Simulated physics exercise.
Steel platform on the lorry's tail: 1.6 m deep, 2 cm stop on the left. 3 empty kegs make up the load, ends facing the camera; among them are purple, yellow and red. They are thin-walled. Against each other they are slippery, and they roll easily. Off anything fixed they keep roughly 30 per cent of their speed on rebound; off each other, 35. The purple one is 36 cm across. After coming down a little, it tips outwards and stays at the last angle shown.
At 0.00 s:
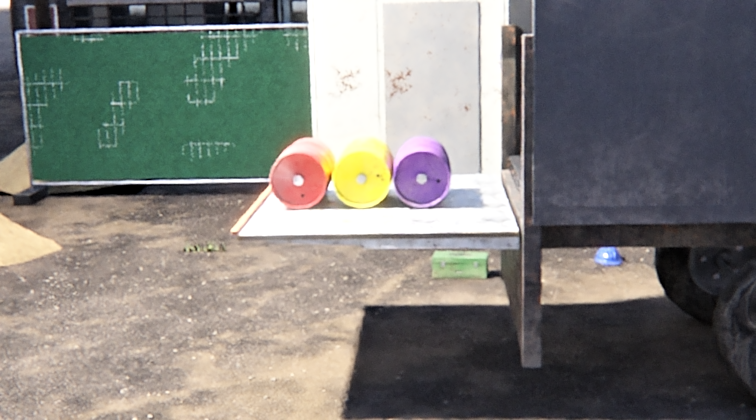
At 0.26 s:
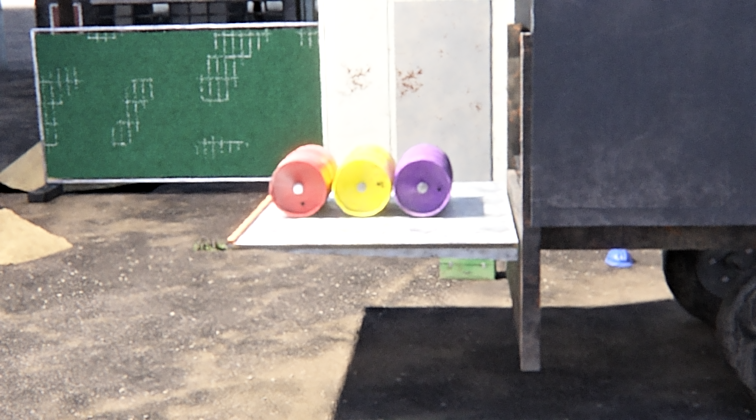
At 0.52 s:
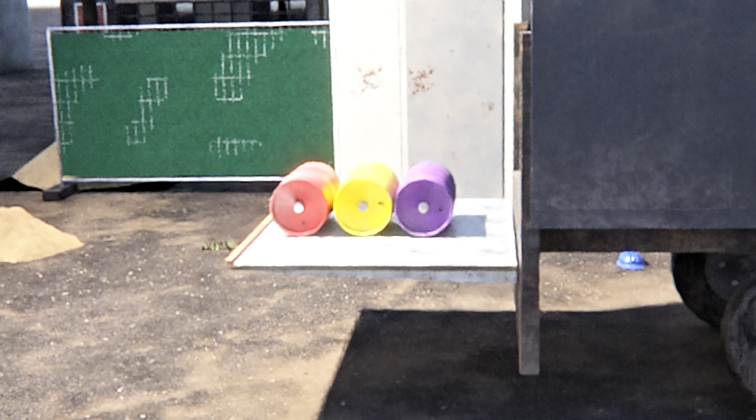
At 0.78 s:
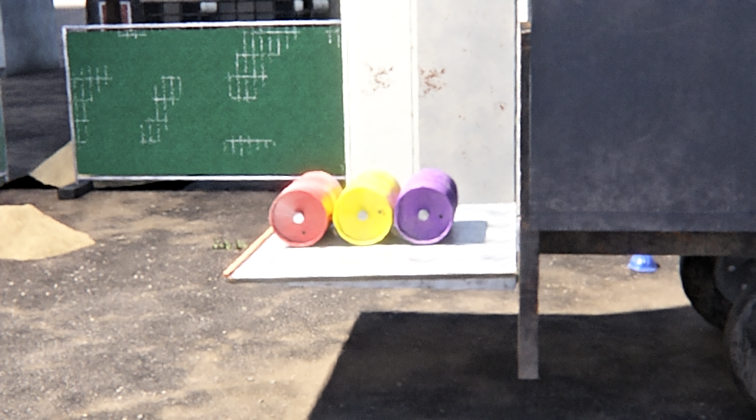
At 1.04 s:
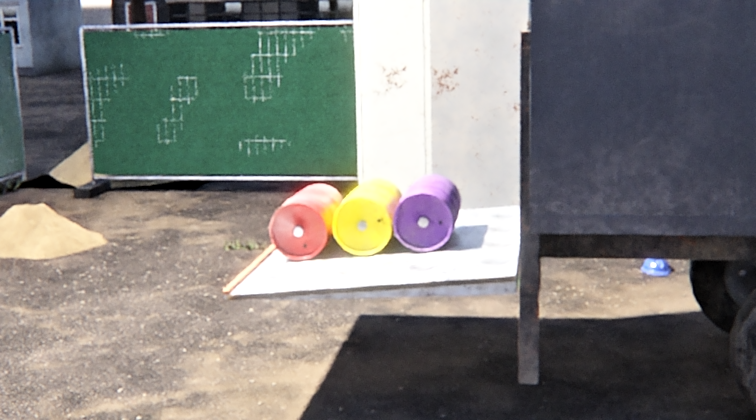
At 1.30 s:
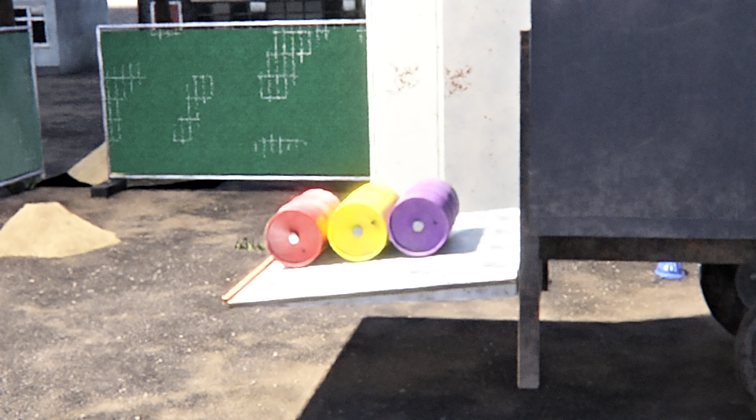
Lorry tail platform carrying red, yellow and purple kegs side by side, lowering a little, then tilting slightly down to the left.
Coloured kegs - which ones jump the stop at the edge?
Purple: Goes, yellow: Goes, red: Goes.
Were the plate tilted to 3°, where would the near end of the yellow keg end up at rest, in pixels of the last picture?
(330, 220), roughly.
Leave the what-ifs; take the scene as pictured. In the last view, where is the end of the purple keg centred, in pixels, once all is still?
I'd say somewhere close to (42, 346).
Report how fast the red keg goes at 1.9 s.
Roughly 0.3 m/s.
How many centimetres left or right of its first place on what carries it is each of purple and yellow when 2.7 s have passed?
Purple has shifted 60 left and yellow 60 left.
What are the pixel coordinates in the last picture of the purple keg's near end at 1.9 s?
Its near end sits close to (381, 230).
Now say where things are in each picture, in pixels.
Purple (422, 179), yellow (361, 180), red (298, 181); plate level; stop at (234, 233); 3 of the 3 make up the bottom layer on the plate, in the first frame.
Purple (422, 188), yellow (361, 189), red (298, 189); plate level, in the second frame.
Purple (423, 208), yellow (362, 208), red (298, 208); plate level, in the third frame.
Purple (423, 215), yellow (362, 217), red (298, 219); plate tilted 2°; stop at (226, 275), in the fourth frame.
Purple (423, 222), yellow (361, 227), red (298, 232); plate tilted 5°, in the fifth frame.
Purple (418, 227), yellow (356, 233), red (293, 239); plate tilted 7°; stop at (225, 300), in the sixth frame.
By 1.9 s, purple is on the plate, 75 cm from the stop, rolling left; yellow is on the plate, 40 cm from the stop, rolling left; red is on the plate, 5 cm from the stop, rolling left; 0 gone from the plate.
By 2.7 s, purple is on the plate, 40 cm from the stop, rolling left; yellow is on the plate, 5 cm from the stop, rolling left; red is on the ground; 1 gone from the plate.
By 3.6 s, purple is over the stop and falling; yellow is off the lift, on the ground; red is on the ground; 3 gone from the plate.
Finally (6.2 s), purple is on the ground; yellow is off the lift, on the ground; red is on the ground; 3 gone from the plate.
